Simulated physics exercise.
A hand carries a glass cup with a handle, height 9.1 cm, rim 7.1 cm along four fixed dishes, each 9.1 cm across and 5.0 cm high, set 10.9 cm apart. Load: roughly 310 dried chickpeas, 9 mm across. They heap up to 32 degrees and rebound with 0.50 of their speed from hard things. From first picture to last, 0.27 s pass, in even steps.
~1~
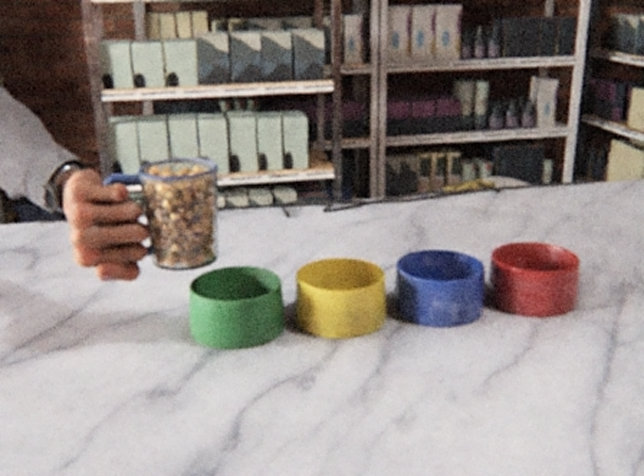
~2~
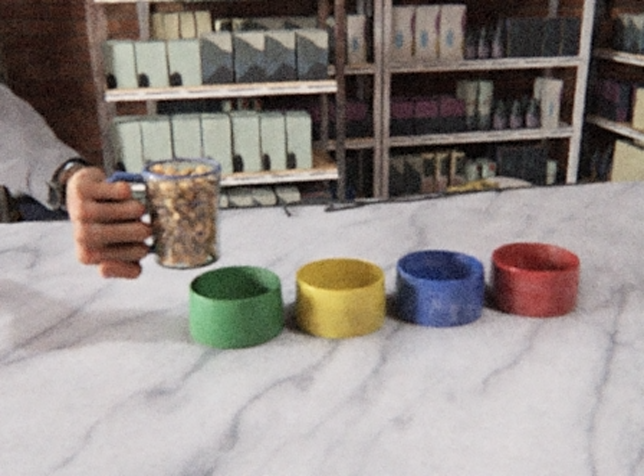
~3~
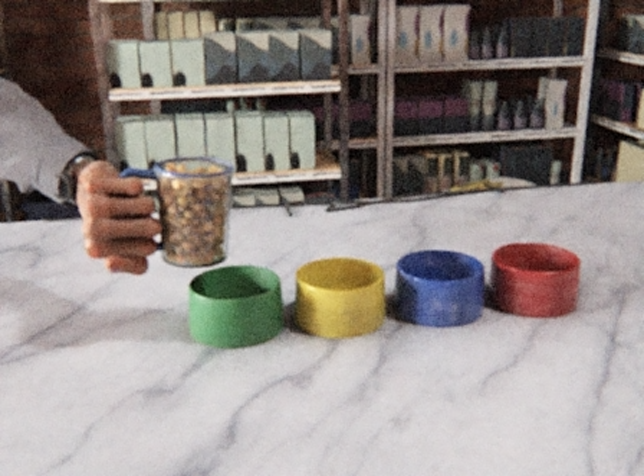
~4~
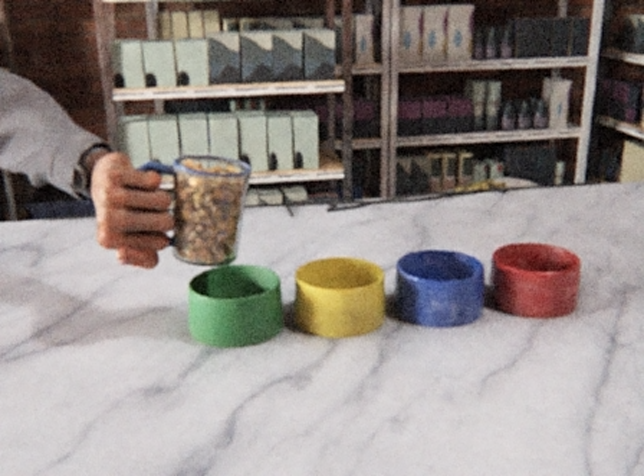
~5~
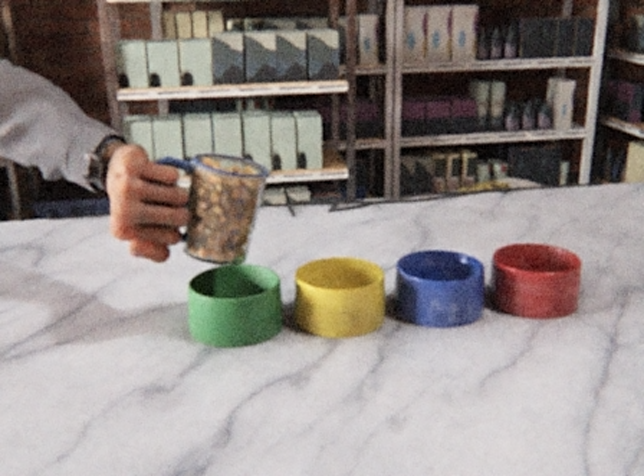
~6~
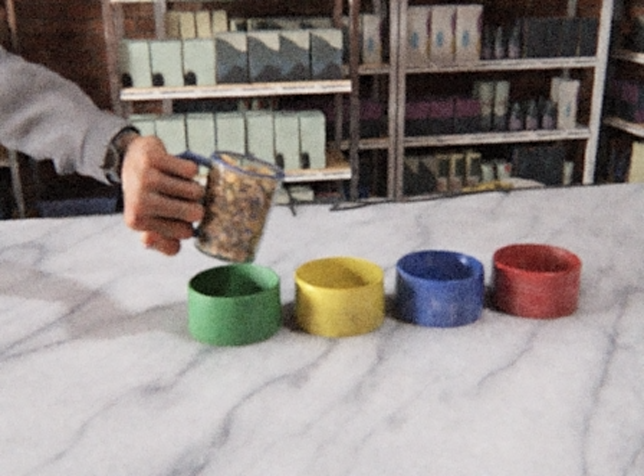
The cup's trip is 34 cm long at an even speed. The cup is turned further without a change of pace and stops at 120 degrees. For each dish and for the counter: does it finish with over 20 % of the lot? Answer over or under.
Red over, blue under, green under, yellow under, counter under.
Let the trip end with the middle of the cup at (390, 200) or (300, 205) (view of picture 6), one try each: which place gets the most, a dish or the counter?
Most goes to: Blue, then yellow.
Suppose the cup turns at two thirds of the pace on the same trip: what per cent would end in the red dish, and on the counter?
Red 100; counter 0.
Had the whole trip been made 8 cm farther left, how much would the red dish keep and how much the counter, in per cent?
Then: Red 10; counter 50.
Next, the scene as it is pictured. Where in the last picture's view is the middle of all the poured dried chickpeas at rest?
At about (542, 279).
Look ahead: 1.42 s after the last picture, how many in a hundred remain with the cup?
Some 5 per cent of the load.
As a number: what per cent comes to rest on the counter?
Roughly 10 per cent.
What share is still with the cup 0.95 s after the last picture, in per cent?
About 95 per cent.
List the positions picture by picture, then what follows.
The first picture shows cup at (182, 214), tilt 0 degrees, lip at (216, 166), moved 0.0 cm; middle of the pieces at (182, 220); green dish at (236, 283); yellow dish at (340, 274); blue dish at (440, 265); red dish at (535, 257).
The second picture shows cup at (185, 214), tilt 1 degrees, lip at (219, 166), moved 0.3 cm; middle of the pieces at (185, 219).
The third picture shows cup at (195, 212), tilt 4 degrees, lip at (232, 167), moved 1.3 cm; middle of the pieces at (194, 217).
The fourth picture shows cup at (209, 211), tilt 9 degrees, lip at (249, 169), moved 2.7 cm; middle of the pieces at (208, 216).
The fifth picture shows cup at (223, 210), tilt 13 degrees, lip at (267, 171), moved 4.1 cm; middle of the pieces at (222, 215).
The sixth picture shows cup at (237, 208), tilt 18 degrees, lip at (284, 173), moved 5.5 cm; middle of the pieces at (235, 213); green dish at (234, 281); yellow dish at (339, 273); blue dish at (440, 266); red dish at (537, 258).
Then, 0.57 s after the last picture, tilt 66 degrees; cup holds 100 %.
Then, 0.95 s after the last picture, tilt 98 degrees; cup holds 95 %, red 5 %.
Then, 1.42 s after the last picture, tilt 120 degrees; cup holds 5 %, red 85 %.
In the end, red 90 %, blue 0 %, green 0 %, yellow 0 %, counter 10 %.
